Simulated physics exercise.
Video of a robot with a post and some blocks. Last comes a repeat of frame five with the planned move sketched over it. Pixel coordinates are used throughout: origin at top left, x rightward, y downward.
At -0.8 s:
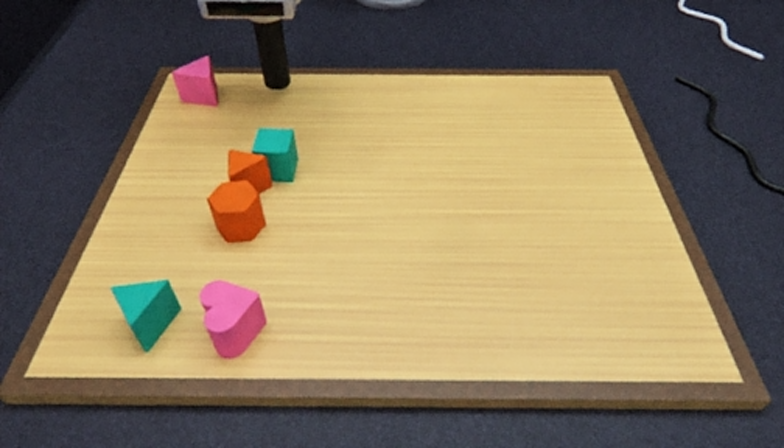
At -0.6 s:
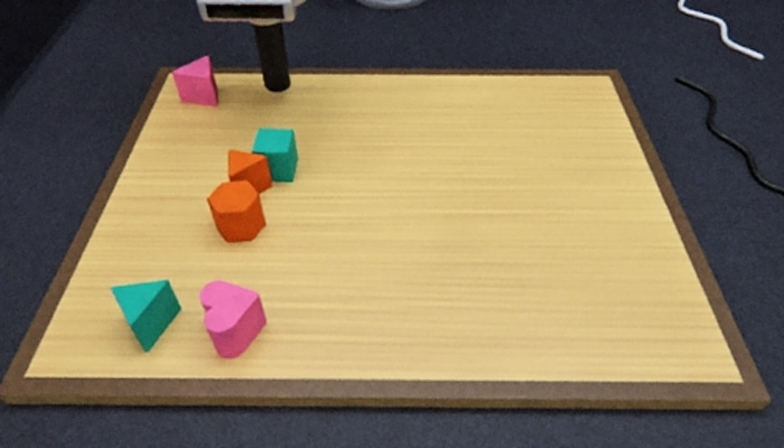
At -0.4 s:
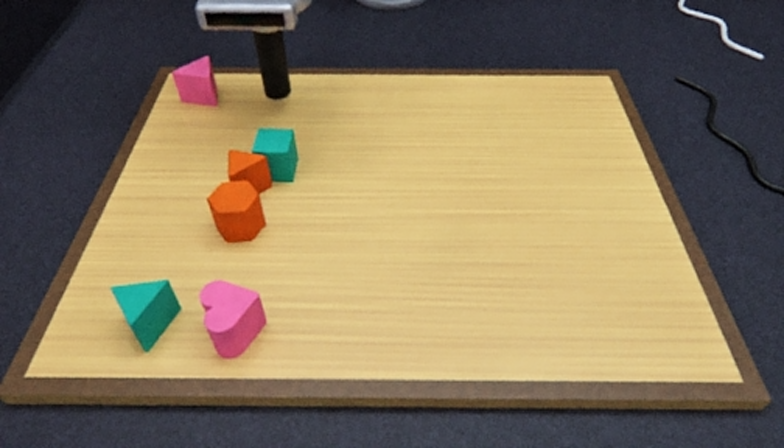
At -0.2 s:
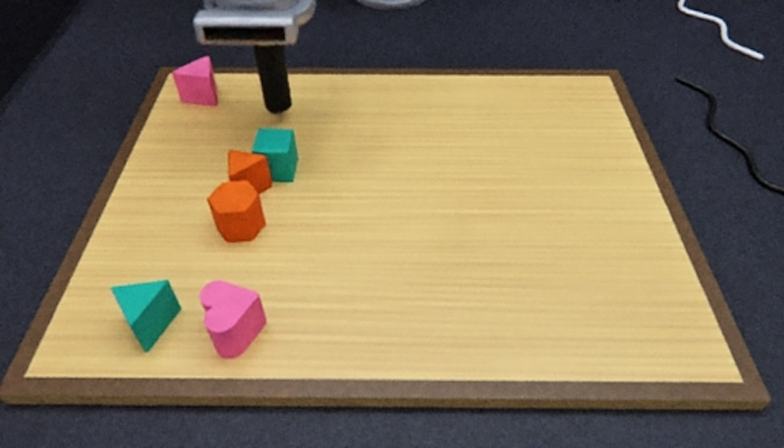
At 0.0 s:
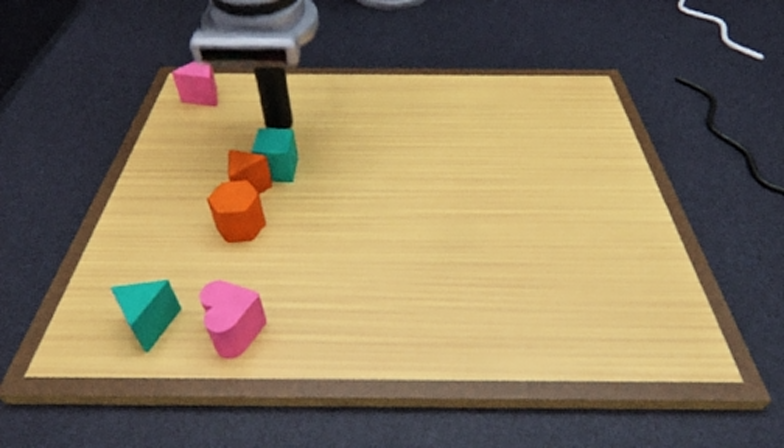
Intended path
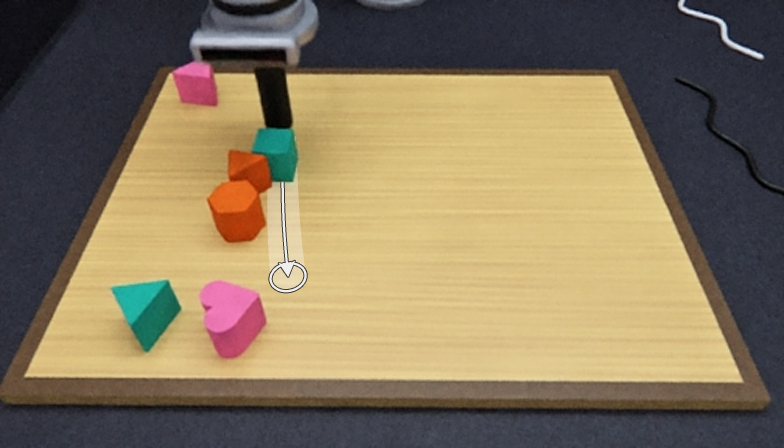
A robot arm with a black post moved a short way down from the top of a wooden board toward a turquoise block, while the pink, orange and turquoise blocks all stayed still.
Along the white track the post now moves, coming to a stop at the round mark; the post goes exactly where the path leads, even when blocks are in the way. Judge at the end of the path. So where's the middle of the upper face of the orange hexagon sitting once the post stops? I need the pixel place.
(198, 232)
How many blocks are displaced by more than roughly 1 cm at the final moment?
The result: Three blocks or more.
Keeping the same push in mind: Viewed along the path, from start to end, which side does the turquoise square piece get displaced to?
Shifted right.
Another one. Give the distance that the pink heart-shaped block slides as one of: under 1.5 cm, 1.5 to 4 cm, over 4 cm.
Covers under 1.5 cm.
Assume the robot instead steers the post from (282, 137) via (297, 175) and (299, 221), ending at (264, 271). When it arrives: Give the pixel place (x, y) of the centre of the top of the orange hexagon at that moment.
(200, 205)
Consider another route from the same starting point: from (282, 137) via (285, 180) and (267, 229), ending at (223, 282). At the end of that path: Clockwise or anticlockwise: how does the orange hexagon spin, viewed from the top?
Answer: With the clock.
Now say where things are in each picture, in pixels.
The first frame shows post's lower end at (278, 83); pink heart-shaped block at (225, 303); orange hexagon at (233, 196); orange triangular block at (242, 160); turquoise square piece at (273, 139).
The second frame shows post at (278, 85); blocks still.
The third frame shows post at (278, 93); blocks still.
The fourth frame shows post at (279, 106); blocks still.
The fifth frame shows post at (279, 125); pink heart-shaped block at (225, 303); orange hexagon at (233, 196); orange triangular block at (242, 160); turquoise square piece at (273, 139).
Drawn move, from (282, 137) to (288, 277).
What follows on the original path. One third of the way, post at (280, 165); orange hexagon at (231, 199); orange triangular block at (225, 175), turned 40° clockwise; turquoise square piece at (270, 171).
Two thirds of the way, post at (281, 212); orange hexagon at (200, 230), turned 45° clockwise; orange triangular block at (225, 175), turned 40° clockwise; turquoise square piece at (257, 221), turned 40° clockwise.
At the end, post at (285, 265); pink heart-shaped block still; orange hexagon at (198, 232), turned 55° clockwise; orange triangular block at (225, 175), turned 40° clockwise; turquoise square piece at (240, 253), turned 70° clockwise.
